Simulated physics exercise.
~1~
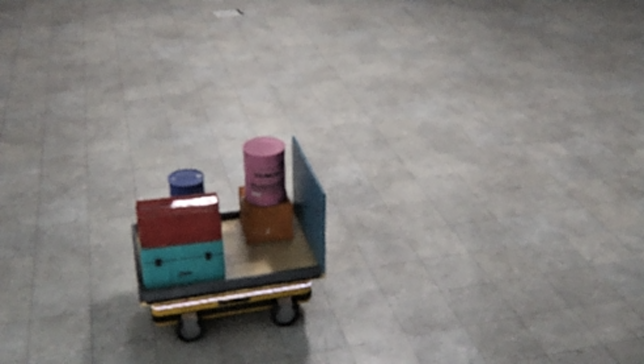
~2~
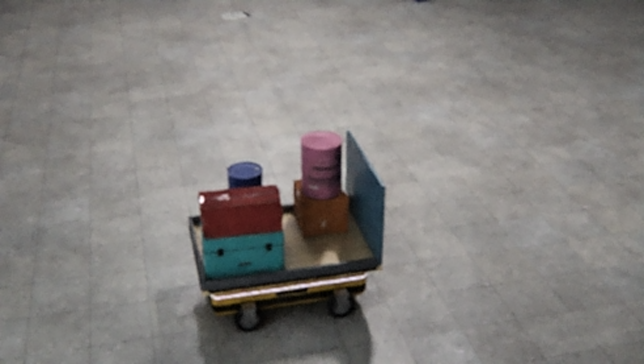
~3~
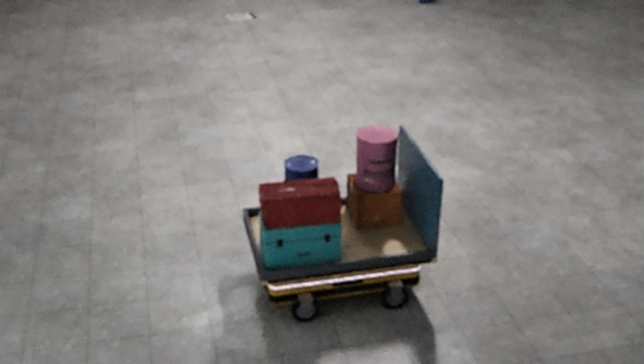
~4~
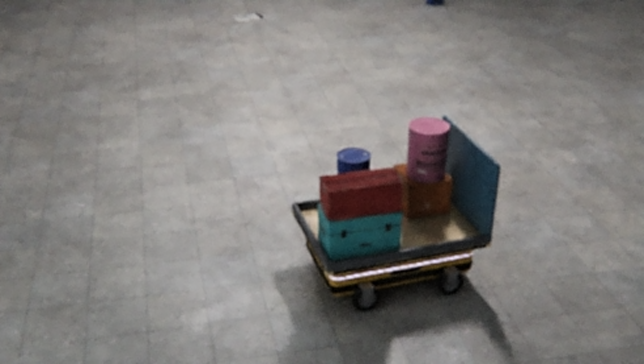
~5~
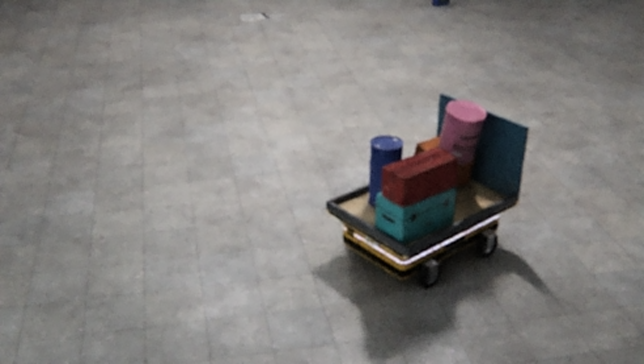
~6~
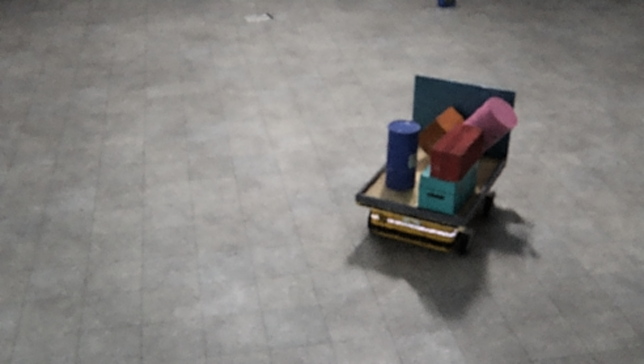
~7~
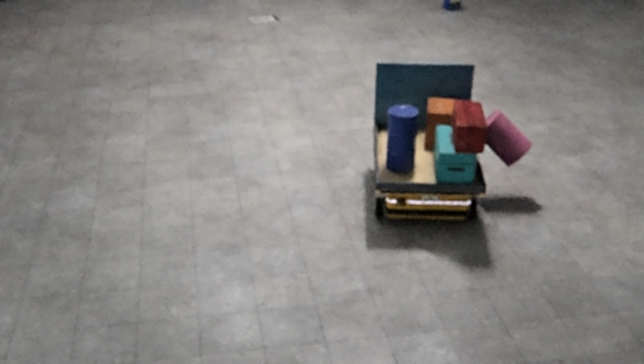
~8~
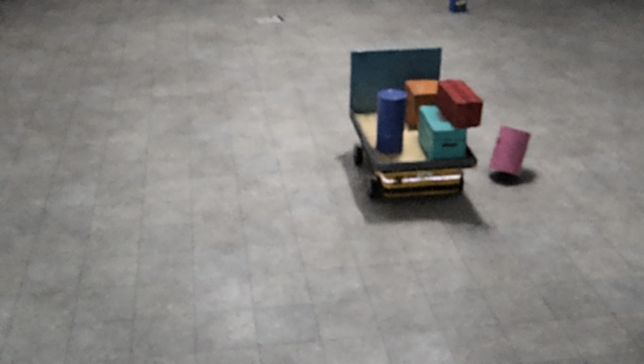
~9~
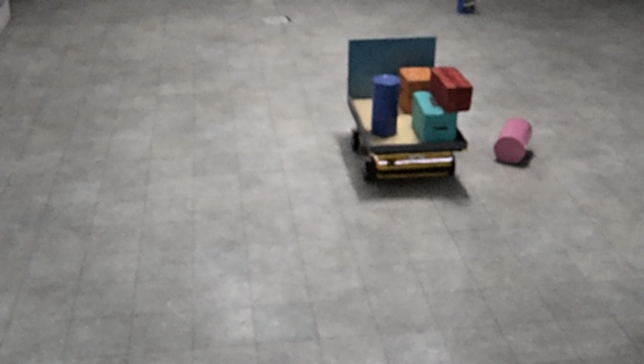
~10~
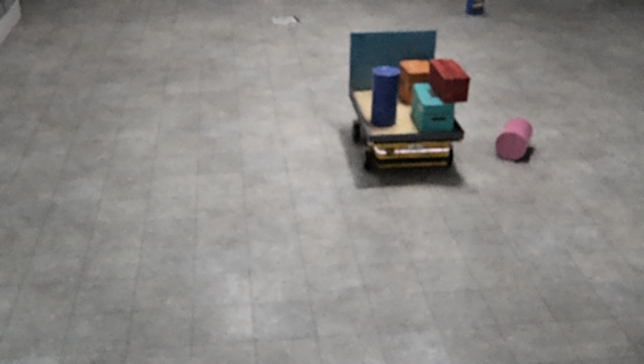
A cart loaded with boxes and drums rolled right across a grey tiled floor, then swung away into the distance, tipping its pink drum over the side, and ended with the drum lying on the floor beside it.
